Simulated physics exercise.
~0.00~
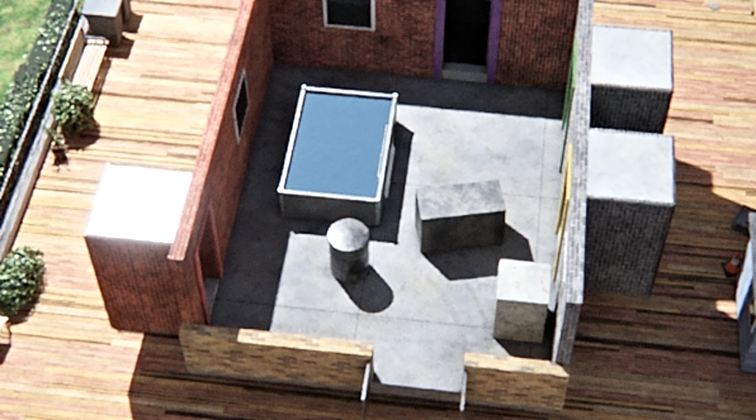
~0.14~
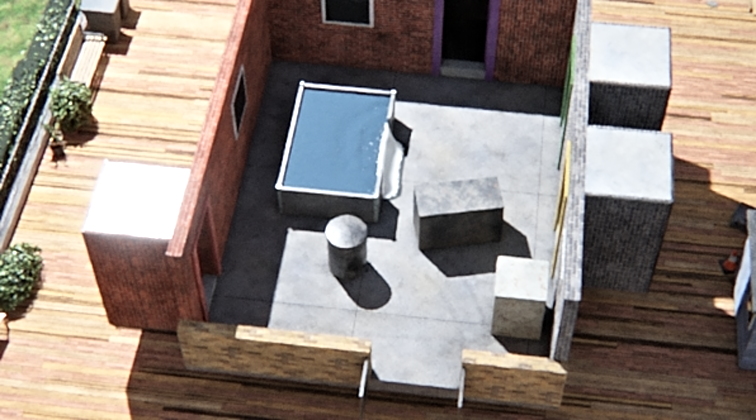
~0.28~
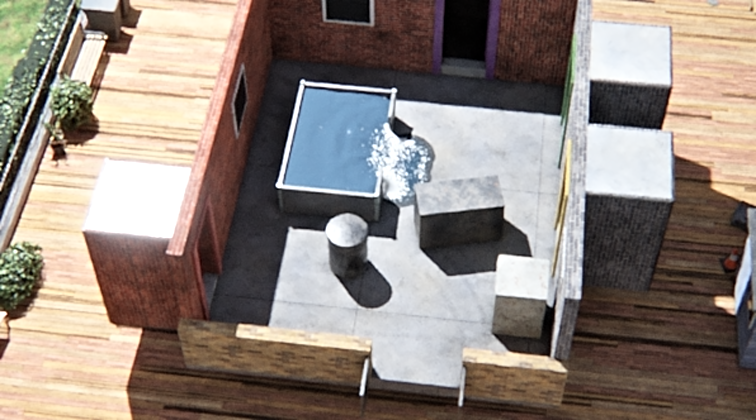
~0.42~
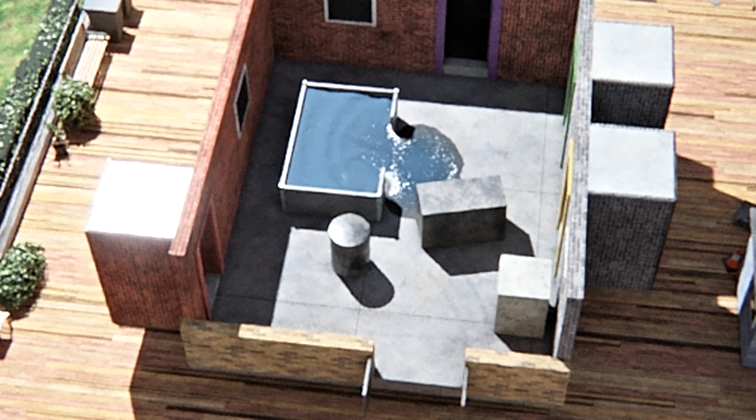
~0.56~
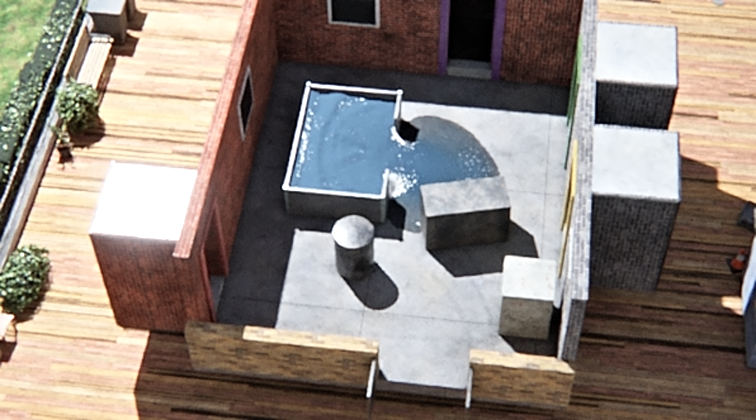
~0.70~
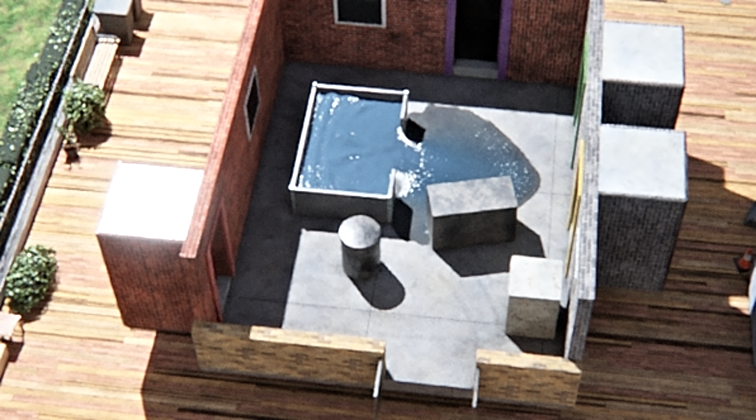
A tank's right side bursts open and water spreads rightward across the walled yard's floor.
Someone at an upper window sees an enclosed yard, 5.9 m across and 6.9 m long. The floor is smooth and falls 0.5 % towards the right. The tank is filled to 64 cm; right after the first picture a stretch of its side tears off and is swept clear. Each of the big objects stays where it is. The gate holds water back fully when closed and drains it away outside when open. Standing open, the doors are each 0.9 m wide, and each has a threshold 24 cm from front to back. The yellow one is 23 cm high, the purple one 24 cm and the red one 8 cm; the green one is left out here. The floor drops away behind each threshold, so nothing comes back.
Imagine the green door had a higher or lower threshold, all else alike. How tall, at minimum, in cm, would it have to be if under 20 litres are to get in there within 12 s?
It would need to be about 23 cm tall.
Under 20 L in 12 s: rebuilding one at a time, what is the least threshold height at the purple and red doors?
You'd want about 7.5 centimetres at purple and about 7.5 centimetres at red.
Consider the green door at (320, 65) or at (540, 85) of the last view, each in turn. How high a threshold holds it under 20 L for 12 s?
12.5 and 27 cm.
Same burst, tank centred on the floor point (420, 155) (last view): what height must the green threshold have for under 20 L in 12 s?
About 31 centimetres.
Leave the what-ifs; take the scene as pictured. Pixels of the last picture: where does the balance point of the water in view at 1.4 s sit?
Around (393, 165).
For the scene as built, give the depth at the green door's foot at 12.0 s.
It stands about 9.0 centimetres deep.
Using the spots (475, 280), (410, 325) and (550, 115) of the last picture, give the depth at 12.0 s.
About 3, 7 and 9 cm.
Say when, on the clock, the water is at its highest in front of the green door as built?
Roughly 2.0 s.
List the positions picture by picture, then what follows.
Still water, 64 cm deep, in the tank at (340, 145); the green door at (568, 113) is dry, in the first frame.
The gap is at (383, 159), the front 0.3 m out at (395, 195); the back of the tank holds 64 cm, in the second frame.
The front is at a hidden place, 0.8 m from the gap at (384, 160); 1.1 m2 of floor is wet, 64 cm left at the back, in the third frame.
The gap is at (386, 160), the front 1.3 m out at a hidden place; the back of the tank holds 63 cm, in the fourth frame.
Water pours out at (390, 162) and has run 1.9 m, to a hidden place; about 6 cm deep outside, 56 cm at the back, in the fifth frame.
Water pours out at (396, 161) and has run 2.6 m, to (536, 182); about 6 cm deep outside, 54 cm at the back; the green door at (580, 109), 3.4 m from the gap, is still 1.1 m from the nearest water, in the sixth frame.
After 1.4 s water covers 25 % of the floor, deepest (38 cm) near (403, 170); 24 cm at the green door, 0 litres in over its 25 cm threshold.
After 3.0 s water covers 35 % of the floor, deepest (37 cm) near (570, 93); 22 cm at the green door, 7 litres in over its 25 cm threshold.
After 12.0 s water covers 95 % of the floor, deepest (12 cm) near (262, 283); 9 cm at the green door, 9 litres in over its 25 cm threshold.
At the green door as built, the water arrived by 1.1 s and peaked near 29 cm at 2.0 s.
With a threshold of 20.5 cm, 37 litres would have come in within the 12 s; with 28 cm, 2 litres. So under 20 litres takes about 23 cm.
